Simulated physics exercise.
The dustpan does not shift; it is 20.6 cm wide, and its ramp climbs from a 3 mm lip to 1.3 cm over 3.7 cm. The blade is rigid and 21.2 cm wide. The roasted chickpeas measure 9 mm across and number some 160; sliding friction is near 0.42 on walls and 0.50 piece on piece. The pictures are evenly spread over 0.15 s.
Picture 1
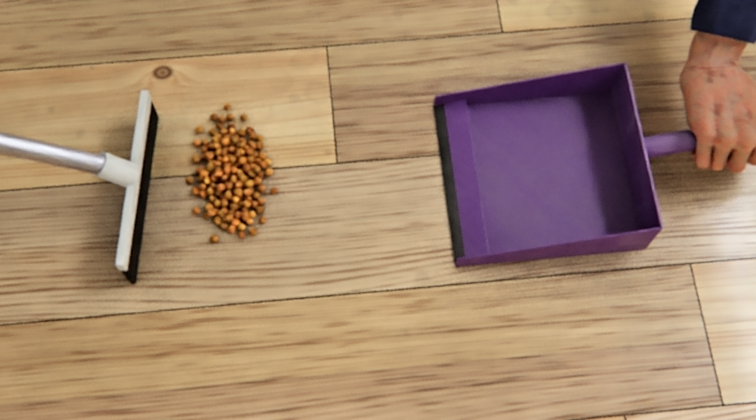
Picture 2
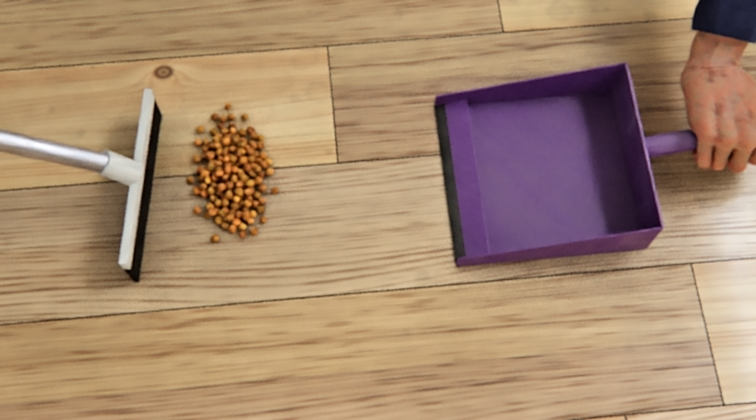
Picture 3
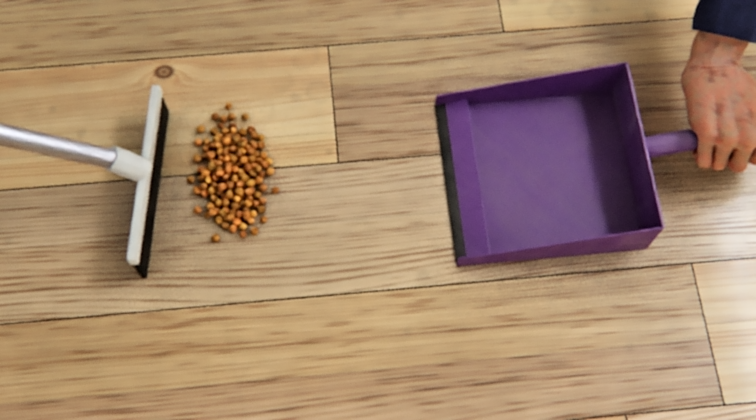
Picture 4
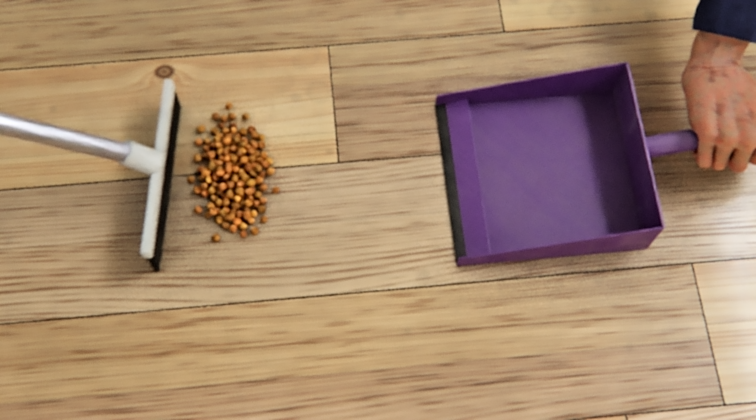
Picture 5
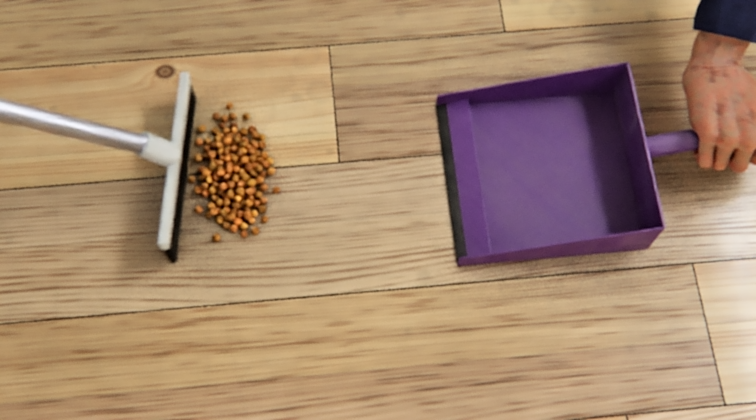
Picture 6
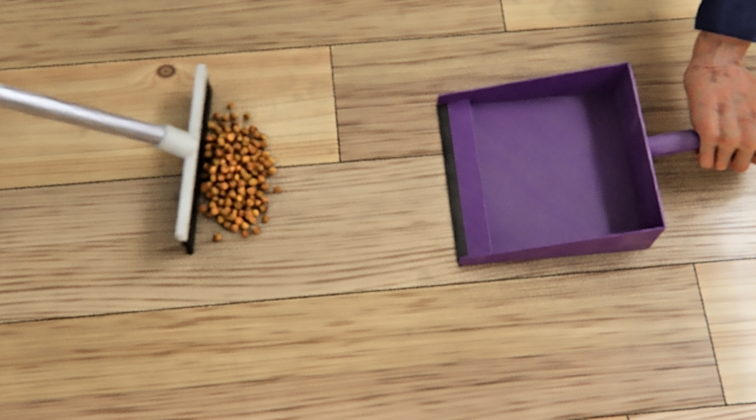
A white squeegee slides right across a wooden floor and reaches a pile of chickpeas.
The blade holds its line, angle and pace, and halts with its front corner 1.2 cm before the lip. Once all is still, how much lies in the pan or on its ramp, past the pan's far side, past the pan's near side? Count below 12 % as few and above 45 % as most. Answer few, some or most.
Pan few, far side some, near side few.
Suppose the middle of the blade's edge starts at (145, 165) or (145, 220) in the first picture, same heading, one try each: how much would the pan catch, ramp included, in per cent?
Some 0 and 10 per cent.
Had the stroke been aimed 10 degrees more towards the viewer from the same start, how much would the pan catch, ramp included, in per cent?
It would be near 10 per cent.
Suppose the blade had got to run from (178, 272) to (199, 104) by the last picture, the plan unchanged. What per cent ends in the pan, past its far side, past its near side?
Pan 35, far 10, near 10.
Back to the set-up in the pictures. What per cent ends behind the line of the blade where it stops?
Some 30 per cent.
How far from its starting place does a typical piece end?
Some 24 cm.
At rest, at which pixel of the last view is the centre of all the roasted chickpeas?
Near (431, 131).
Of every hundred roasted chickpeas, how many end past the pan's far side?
About 35 per cent.
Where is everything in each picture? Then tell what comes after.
Blade from (122, 266) to (147, 98), moved 0.0 cm, 0 of the pieces shifted so far; middle of the pieces at (234, 178); pan at (553, 174), in the first picture.
Blade from (126, 264) to (150, 97), moved 0.3 cm, 0 of the pieces shifted so far; middle of the pieces at (234, 177), in the second picture.
Blade from (134, 260) to (157, 93), moved 1.2 cm, 0 of the pieces shifted so far; middle of the pieces at (235, 177), in the third picture.
Blade from (147, 253) to (170, 87), moved 2.7 cm, 0 of the pieces shifted so far; middle of the pieces at (235, 177), in the fourth picture.
Blade from (165, 244) to (186, 80), moved 4.7 cm, 0 of the pieces shifted so far; middle of the pieces at (236, 177), in the fifth picture.
Blade from (182, 236) to (202, 72), moved 6.7 cm, 31 of the pieces shifted so far; middle of the pieces at (237, 176); pan at (556, 174), in the sixth picture.
Then, 0.22 s after the last picture, middle of the blade 16 cm from the lip; 0 % over the lip, far side 20 %, near side 0 %.
Then, 0.37 s after the last picture, middle of the blade 7 cm from the lip; 0 % over the lip, far side 30 %, near side 0 %.
Then, 0.64 s after the last picture, middle of the blade 3 cm from the lip; 5 % over the lip, far side 35 %, near side 0 %.
In the end, pan 5 %, far side 35 %, near side 0 %, in front of the lip or behind the blade 60 %.
